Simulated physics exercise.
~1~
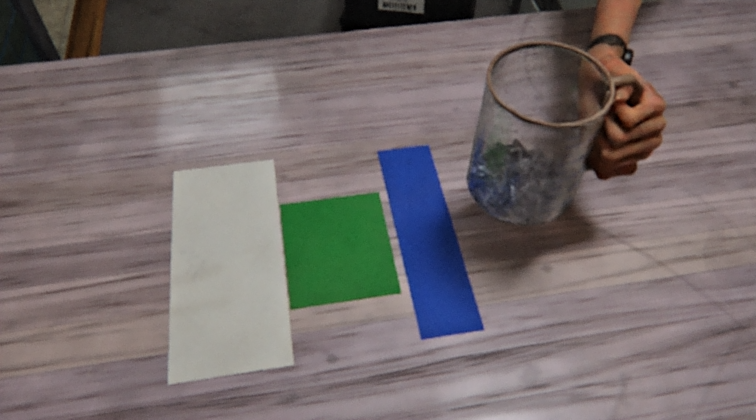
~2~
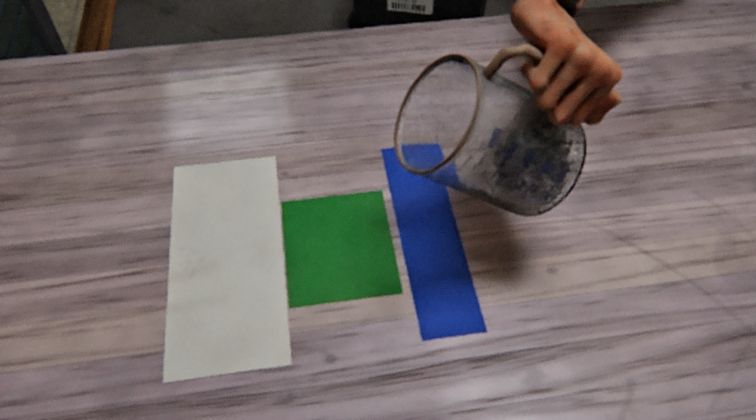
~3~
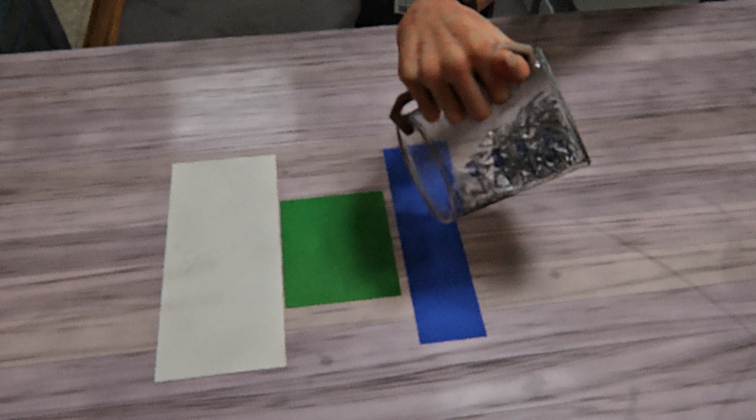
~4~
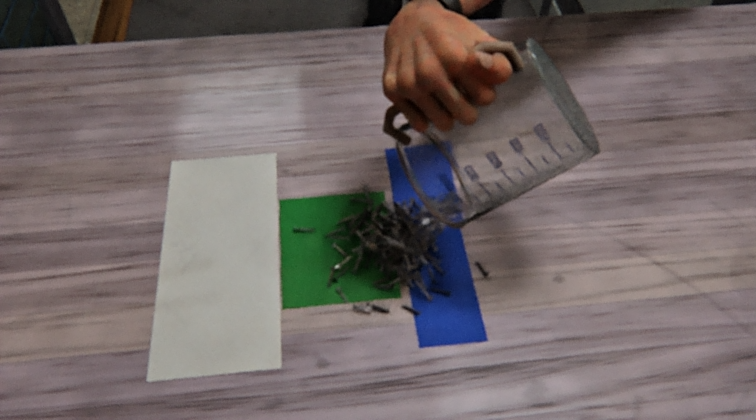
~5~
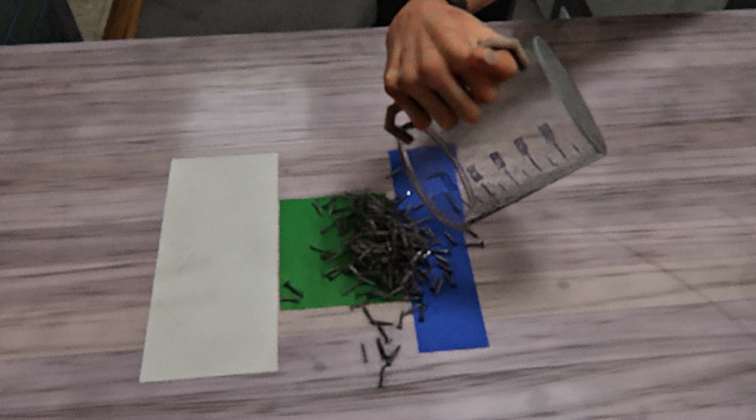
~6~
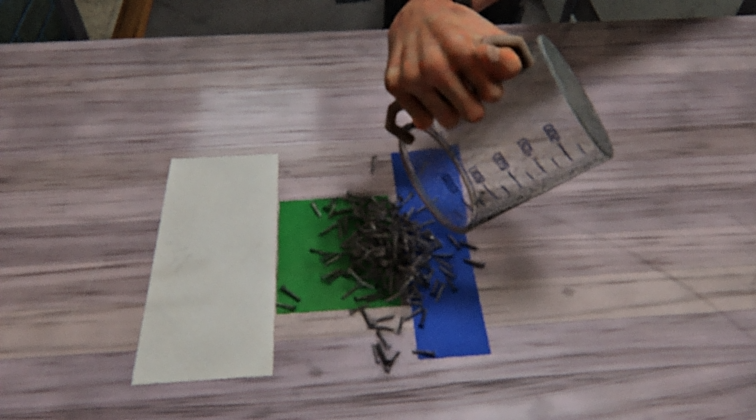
A hand moved a clear jug of dark screws left toward three paper mats, tipped it over and poured them out in a heap, which ended up mostly across the green and blue mats, with a few on the bare table and the white mat clear.
